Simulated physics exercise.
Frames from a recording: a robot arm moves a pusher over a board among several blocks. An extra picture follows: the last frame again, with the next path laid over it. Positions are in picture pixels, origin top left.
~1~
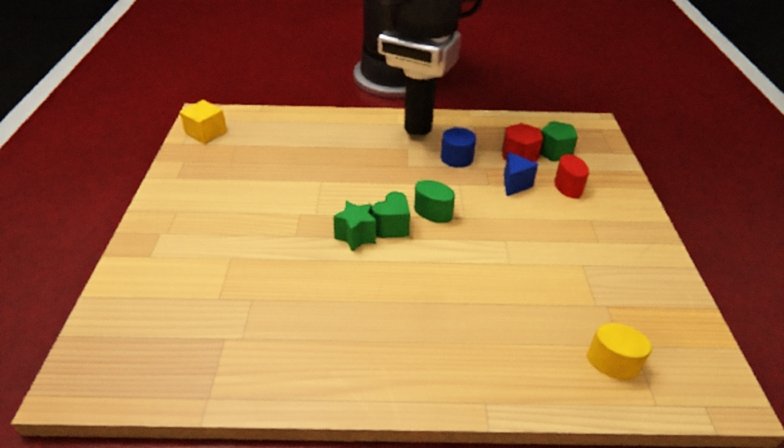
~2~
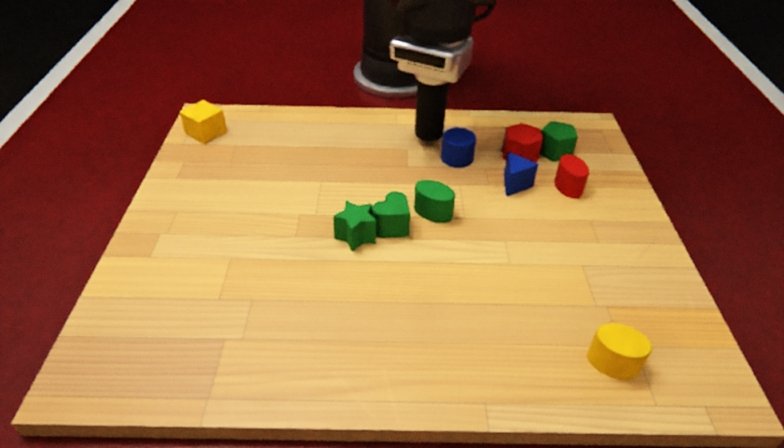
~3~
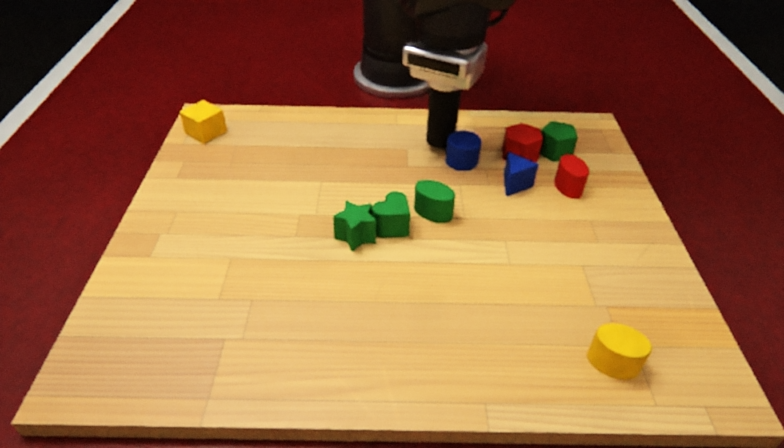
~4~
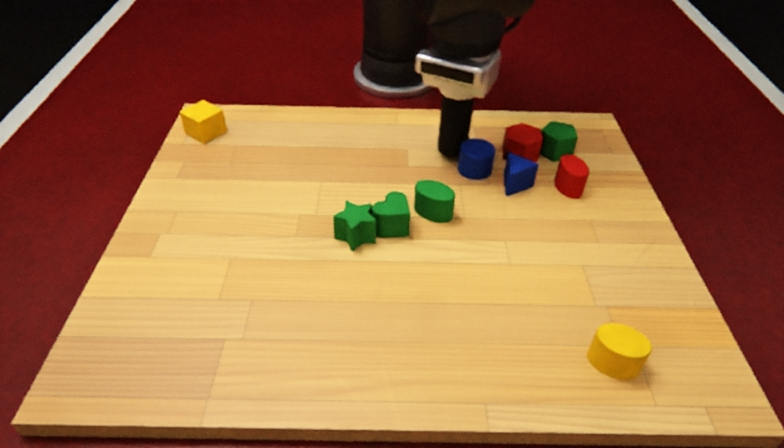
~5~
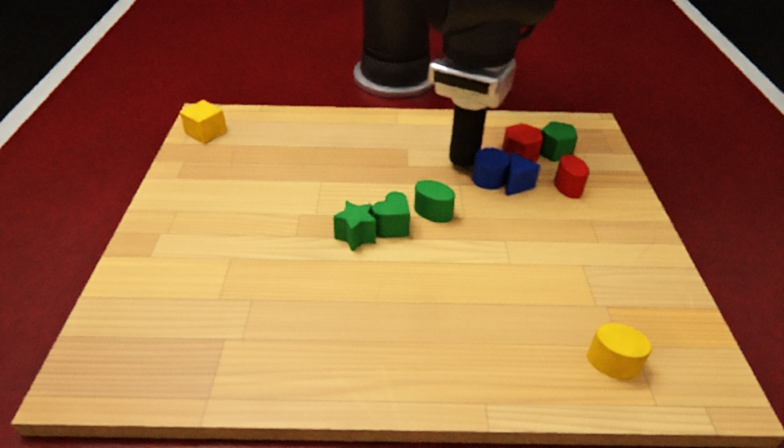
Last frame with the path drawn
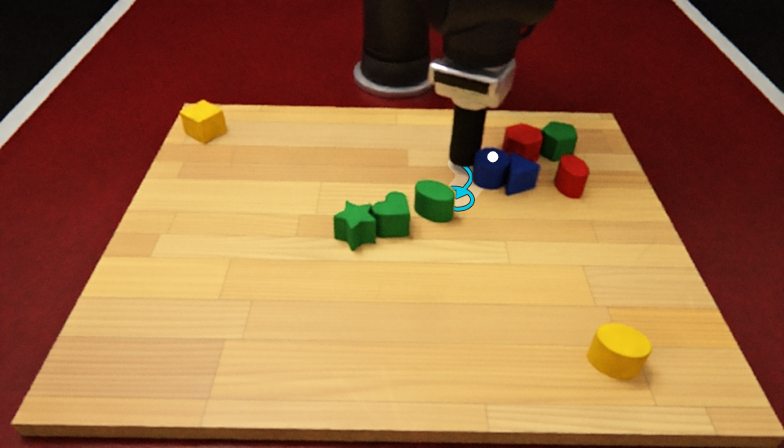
A robot arm moved its black pusher to the right across a wooden board and nudged the blue cylinder over beside the blue triangular block, while the green, red and yellow blocks stayed put.
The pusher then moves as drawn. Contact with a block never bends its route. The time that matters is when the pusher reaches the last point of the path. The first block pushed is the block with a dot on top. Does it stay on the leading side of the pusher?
The block lies off to the side or behind.
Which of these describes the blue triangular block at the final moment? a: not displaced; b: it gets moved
b - it gets moved.
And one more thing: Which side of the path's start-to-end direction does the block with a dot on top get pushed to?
The block with a dot on top is shifted sideways to the left, facing along the path from start to end.
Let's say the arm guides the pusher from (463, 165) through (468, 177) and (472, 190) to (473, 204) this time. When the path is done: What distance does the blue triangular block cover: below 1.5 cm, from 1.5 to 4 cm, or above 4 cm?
Travel: 1.5-4 cm.
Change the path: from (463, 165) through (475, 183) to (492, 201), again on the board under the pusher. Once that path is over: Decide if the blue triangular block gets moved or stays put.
At the end, its place is different.
The line goes from (463, 165) through (471, 176) and (466, 188) to (456, 198); the dot is on the blue cylinder.
The first path, step by step. Halfway along, pusher (471, 176); blue cylinder (507, 168); blue triangular block (535, 167).
At the end, pusher (457, 191); green oval unmoved; blue cylinder (507, 168); blue triangular block (535, 167).
